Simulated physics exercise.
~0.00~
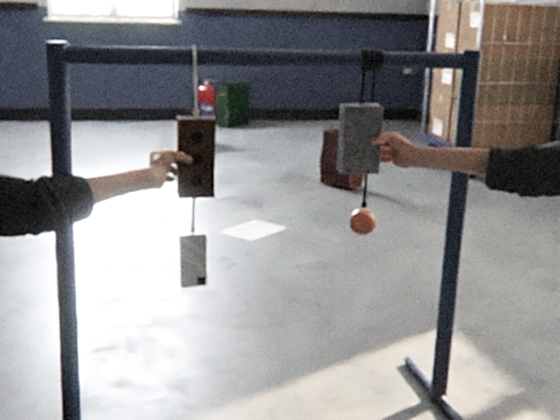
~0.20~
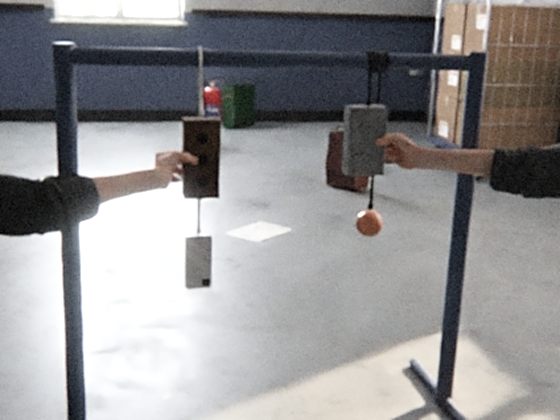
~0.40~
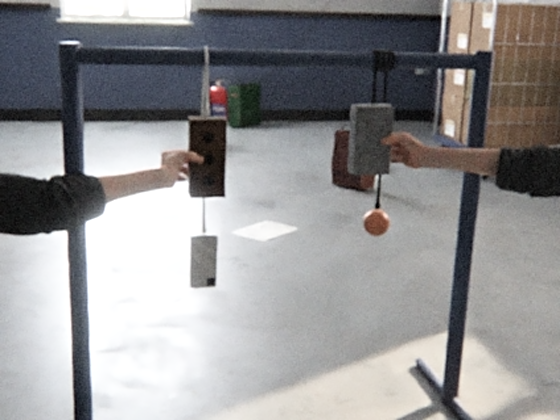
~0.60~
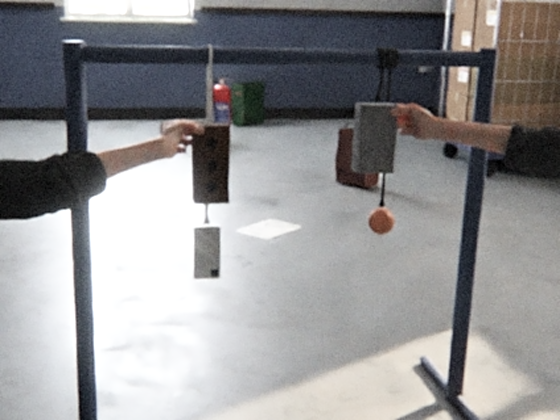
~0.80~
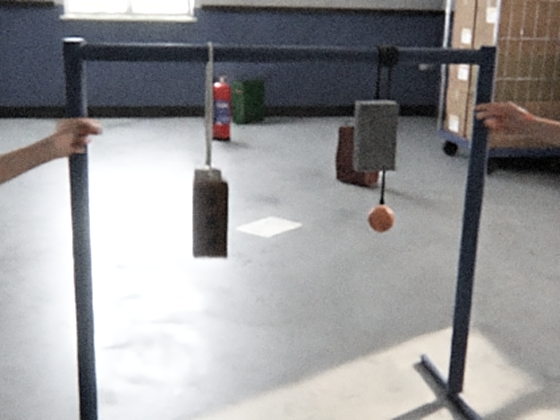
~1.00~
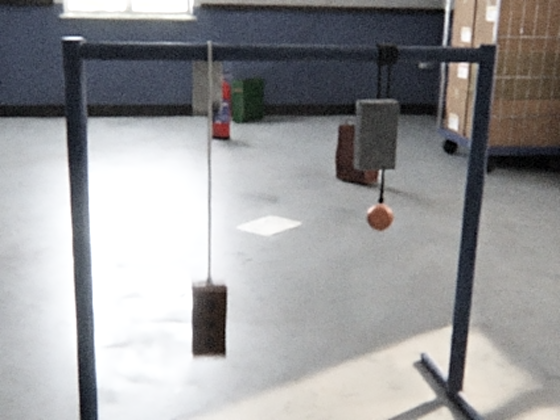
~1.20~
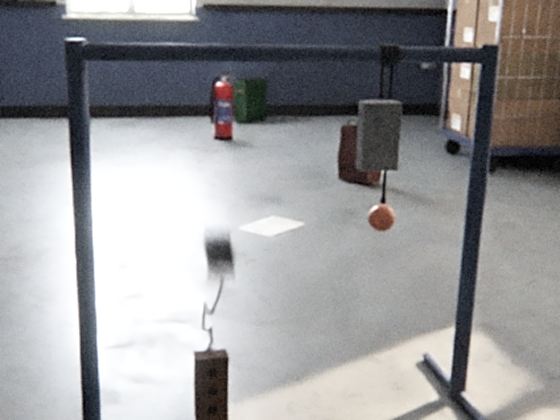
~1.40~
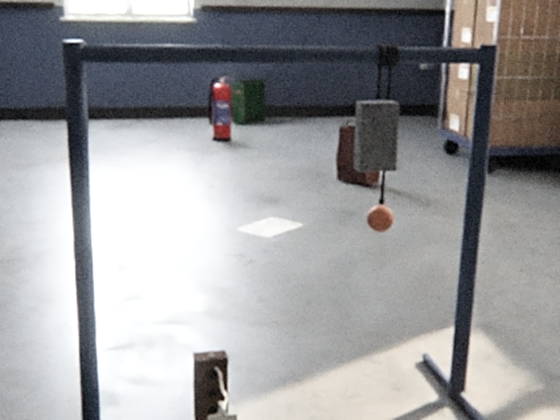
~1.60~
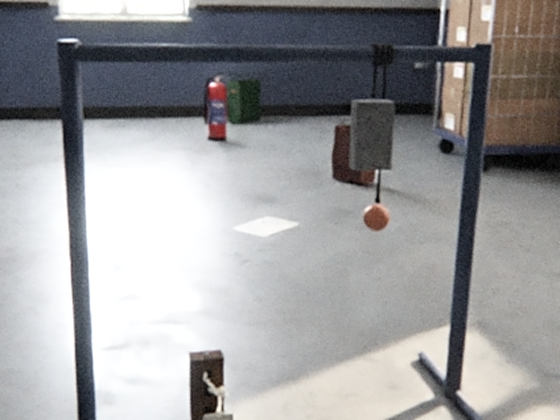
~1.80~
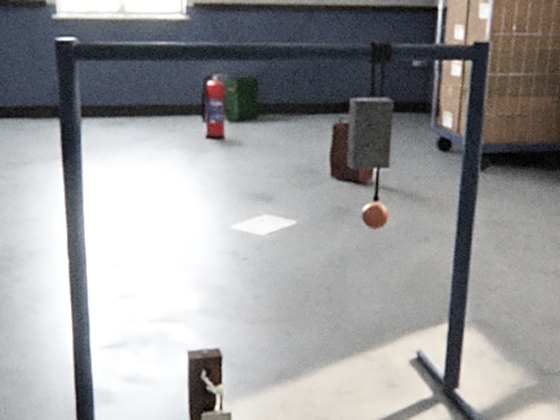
Two hands steadied a dark brick and a grey paver hanging by cords from a blue rail, then let go and drew back; the brick dropped to the floor, while the paver stayed hanging with an orange ball dangling beneath it.
